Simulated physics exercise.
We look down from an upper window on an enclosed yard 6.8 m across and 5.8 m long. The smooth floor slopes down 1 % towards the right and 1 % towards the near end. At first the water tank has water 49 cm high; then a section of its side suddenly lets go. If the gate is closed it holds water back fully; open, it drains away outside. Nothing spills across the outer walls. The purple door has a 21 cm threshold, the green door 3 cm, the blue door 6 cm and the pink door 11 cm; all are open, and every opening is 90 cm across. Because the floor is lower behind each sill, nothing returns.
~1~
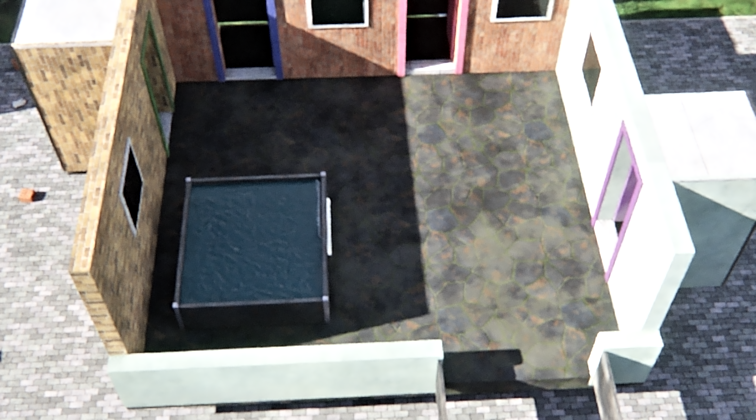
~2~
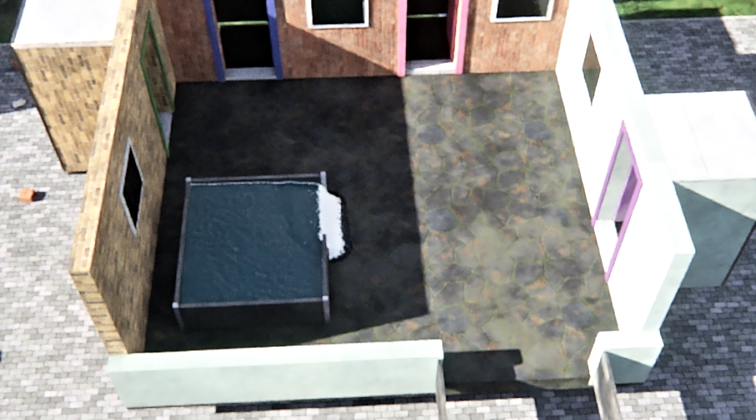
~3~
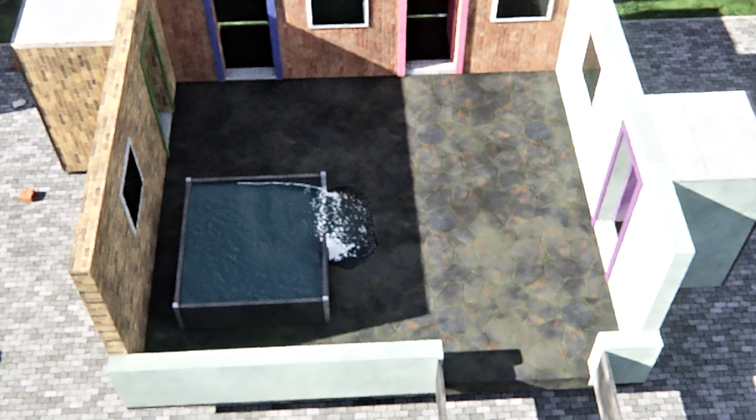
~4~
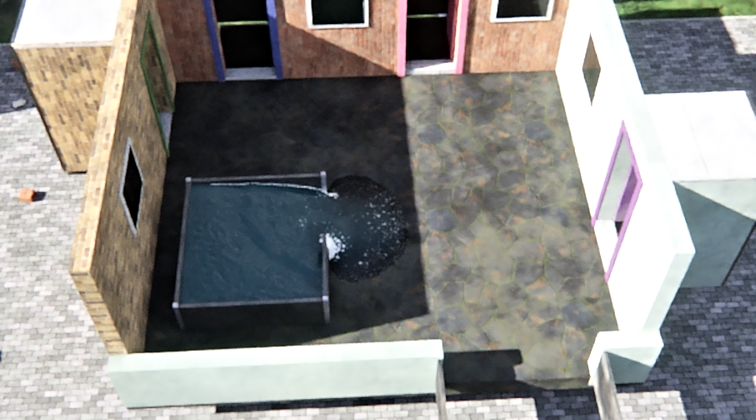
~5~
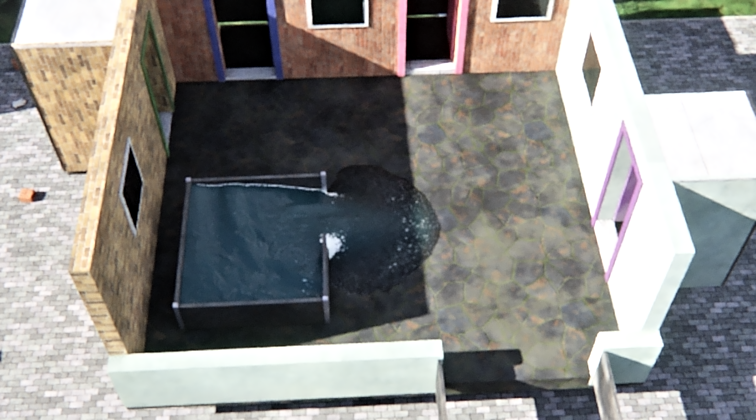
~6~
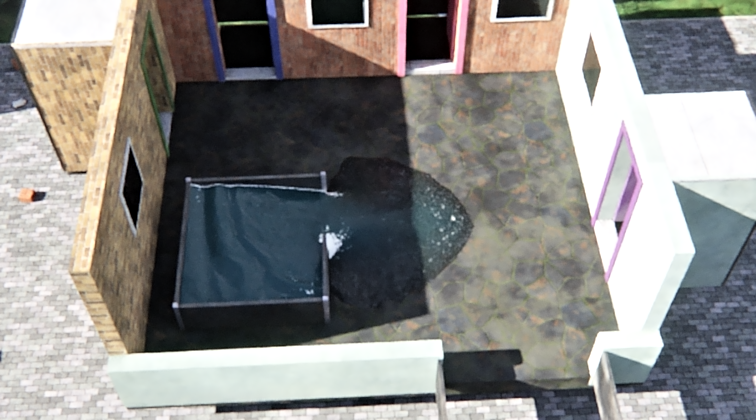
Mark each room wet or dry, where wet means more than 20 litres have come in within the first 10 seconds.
Purple door - dry, green door - dry, blue door - dry, pink door - dry.
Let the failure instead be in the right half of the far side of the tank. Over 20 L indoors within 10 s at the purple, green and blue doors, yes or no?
Then purple does not exceed it, green exceeds it, blue exceeds it.
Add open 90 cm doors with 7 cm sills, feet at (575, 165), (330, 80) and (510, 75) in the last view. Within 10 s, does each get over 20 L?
More, less, more.
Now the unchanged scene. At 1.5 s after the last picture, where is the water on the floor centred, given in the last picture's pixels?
About (336, 241).
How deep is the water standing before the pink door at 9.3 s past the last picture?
About 3.5 cm.
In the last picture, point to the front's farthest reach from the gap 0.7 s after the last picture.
Near (585, 207).
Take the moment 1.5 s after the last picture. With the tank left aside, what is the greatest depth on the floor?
Up to near 24 cm.
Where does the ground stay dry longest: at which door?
Door: Green.
Then, 0.7 s after the last picture water covers 30 % of the floor and is deepest (29 cm) near (334, 216); purple door not reached, green door not reached, blue door not reached, pink door not reached.
Then, 1.5 s after the last picture water covers 45 % of the floor and is deepest (24 cm) near (334, 225); purple door 18 cm at the sill, 0 L in, green door not reached, blue door not reached, pink door not reached.
Then, 2.8 s after the last picture water covers 50 % of the floor and is deepest (24 cm) near (546, 86); purple door 16 cm at the sill, 0 L in, green door not reached, blue door not reached, pink door 5 cm at the sill, 0 L in.
Then, 5.3 s after the last picture water covers 55 % of the floor and is deepest (15 cm) near (583, 198); purple door 13 cm at the sill, 0 L in, green door not reached, blue door not reached, pink door 6 cm at the sill, 0 L in.
Then, 9.3 s after the last picture water covers 85 % of the floor and is deepest (13 cm) near (622, 359); purple door 9 cm at the sill, 0 L in, green door 2 cm at the sill, 0 L in, blue door 1 cm at the sill, 0 L in, pink door 3 cm at the sill, 0 L in.
